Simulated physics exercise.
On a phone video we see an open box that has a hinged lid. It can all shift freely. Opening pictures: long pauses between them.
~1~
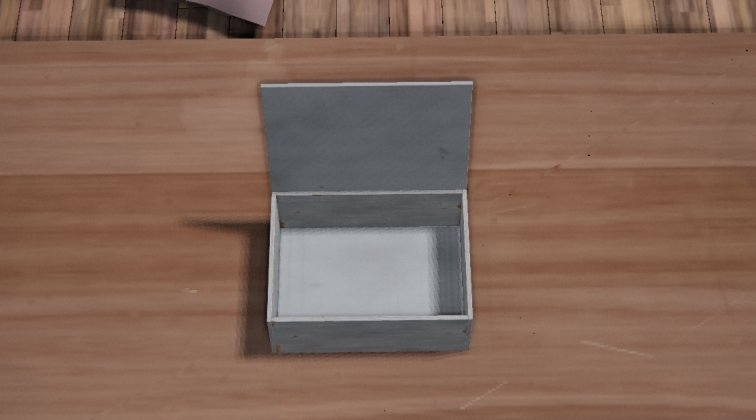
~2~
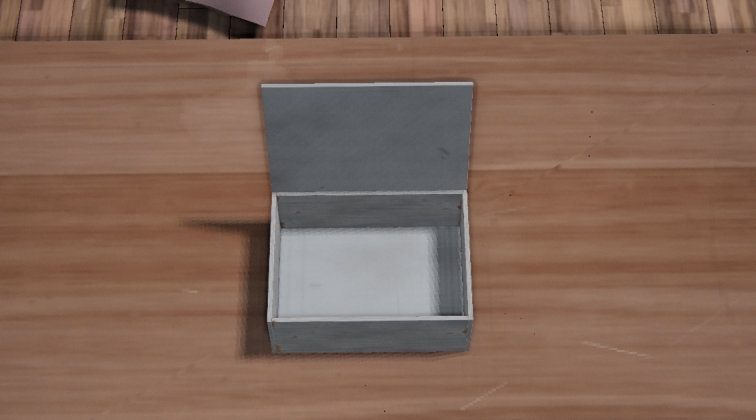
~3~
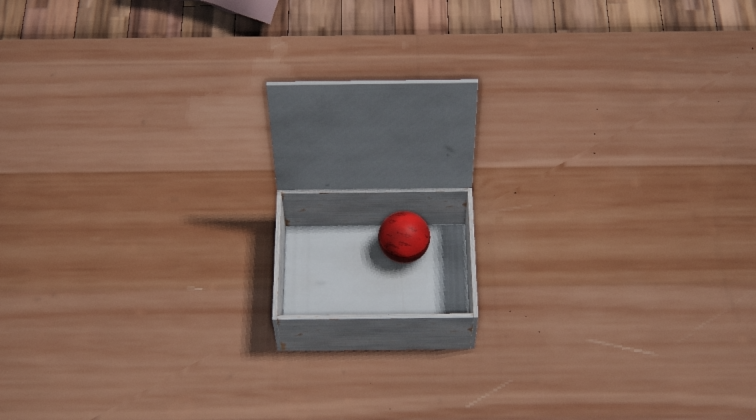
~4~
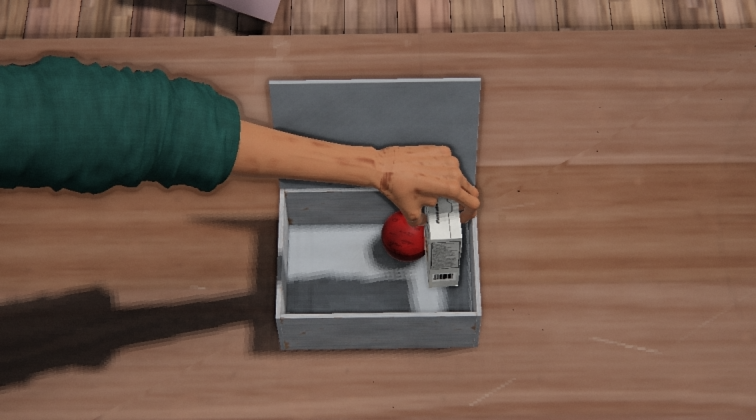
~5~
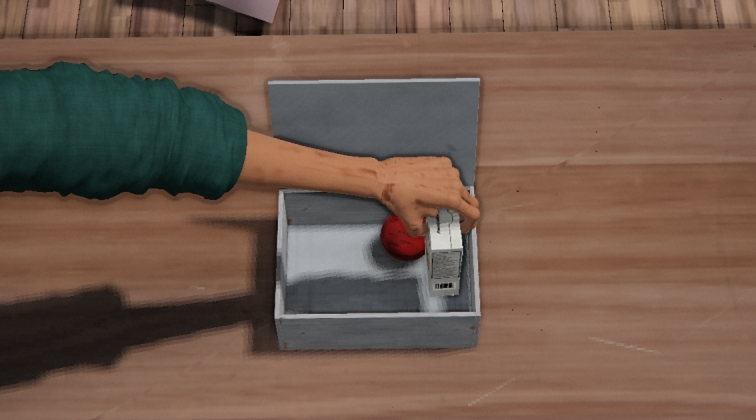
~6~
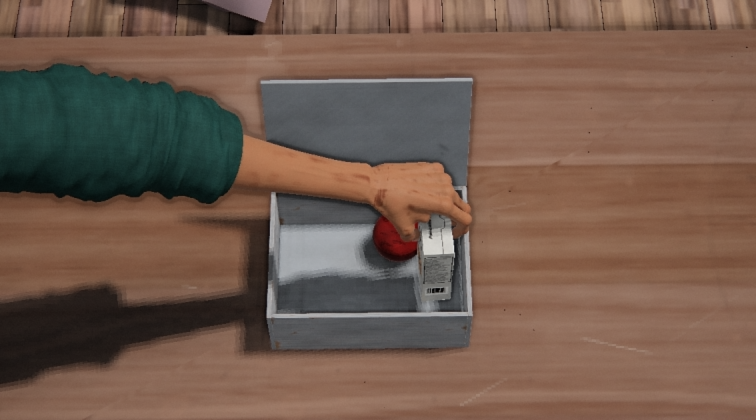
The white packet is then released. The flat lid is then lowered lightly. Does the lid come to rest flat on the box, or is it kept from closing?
The lid is kept from closing.
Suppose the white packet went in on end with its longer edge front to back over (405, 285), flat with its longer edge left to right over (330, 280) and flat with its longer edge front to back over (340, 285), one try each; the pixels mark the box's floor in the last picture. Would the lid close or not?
Attempt one, it is left gaping; attempt two, it settles down; attempt three, it settles down.
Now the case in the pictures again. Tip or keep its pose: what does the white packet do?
It stays as placed.
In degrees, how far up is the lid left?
About 25° above the rim.
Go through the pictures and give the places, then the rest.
In the first frame, the last thing is not in view yet.
In the second frame, the last thing is not in view yet.
In the third frame, the last thing is not in view yet; red ball (404, 237).
The fourth frame shows on its way; white packet (442, 233); red ball (407, 236).
The fifth frame shows on its way; white packet (443, 243).
The sixth frame shows put in, still held; white packet (435, 248).
Then, 0.90 s after the last picture, lid starting down; white packet slid about its own width near (433, 276).
Then, 1.50 s after the last picture, lid 66° above the rim; white packet slid about its own width near (433, 276).
Then, 1.80 s after the last picture, lid 34° above the rim; white packet slid about its own width near (433, 276).
At rest, lid 27° above the rim; moved from the start, white packet; red ball in place. Seen from the same camera at the end, white packet near (433, 276).
